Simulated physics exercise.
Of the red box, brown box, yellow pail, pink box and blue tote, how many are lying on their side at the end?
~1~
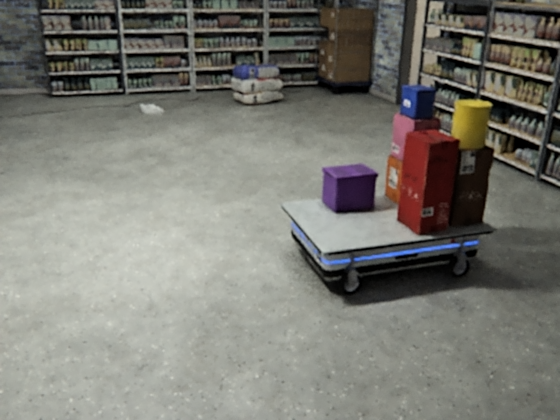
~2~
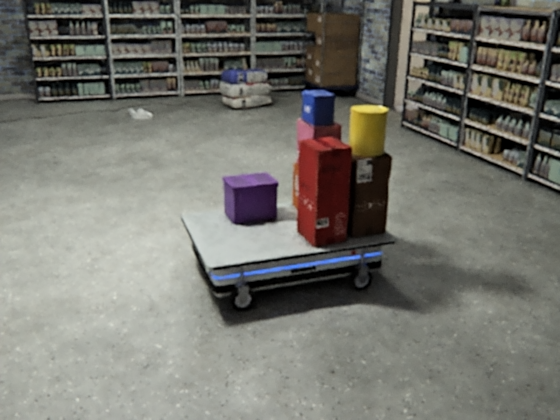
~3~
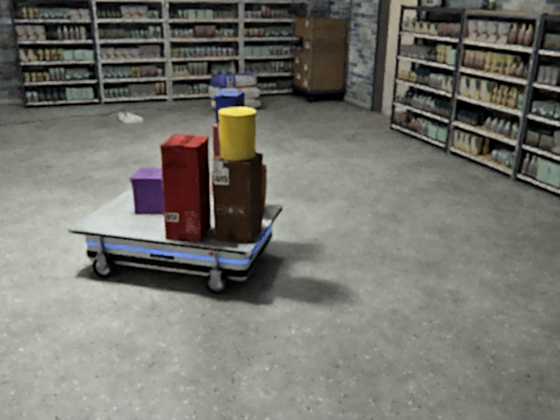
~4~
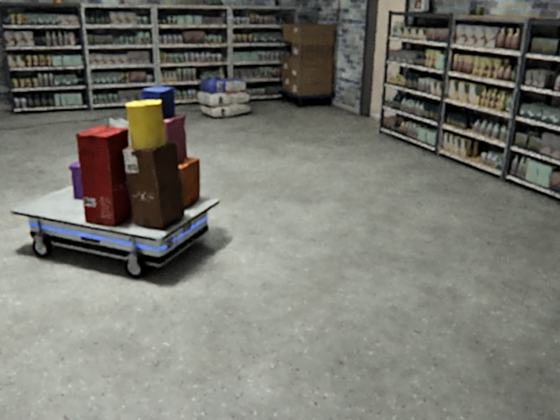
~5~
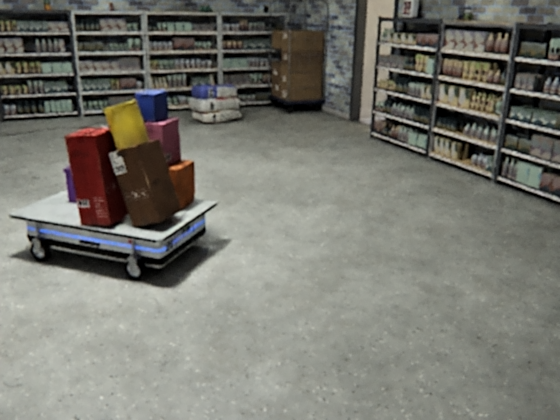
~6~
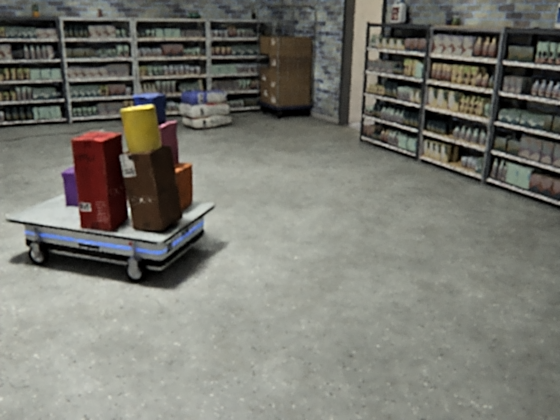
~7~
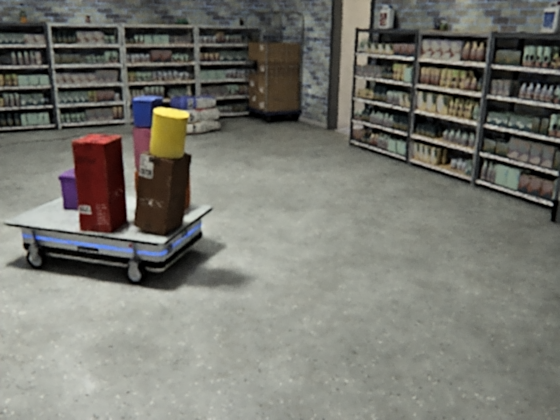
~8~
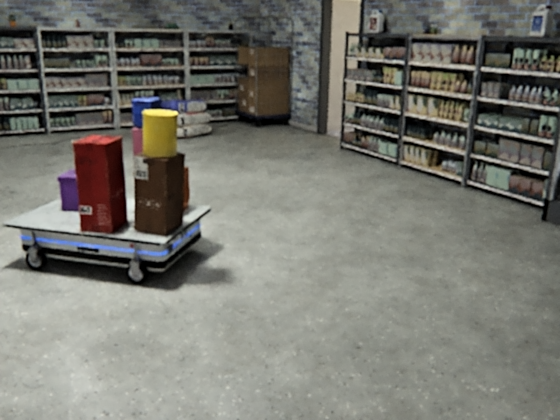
None of them are lying on their side. The brown box and yellow pail rock when the cart stops, but all five are standing upright at the end.
A flat robot cart with a blue light strip carries a cluster of colourful boxes across the grey floor of a storeroom, seen from slightly above as the view drifts sideways past stocked shelves. A yellow pail sits on a brown box beside a tall red box, with a blue tote on a pink box behind, an orange box near them and a purple tote to the left. The cart rolls left, turning as it goes, and then stops. The brown box and pail tip left together, then rock back. They settle upright, with the load still aboard.
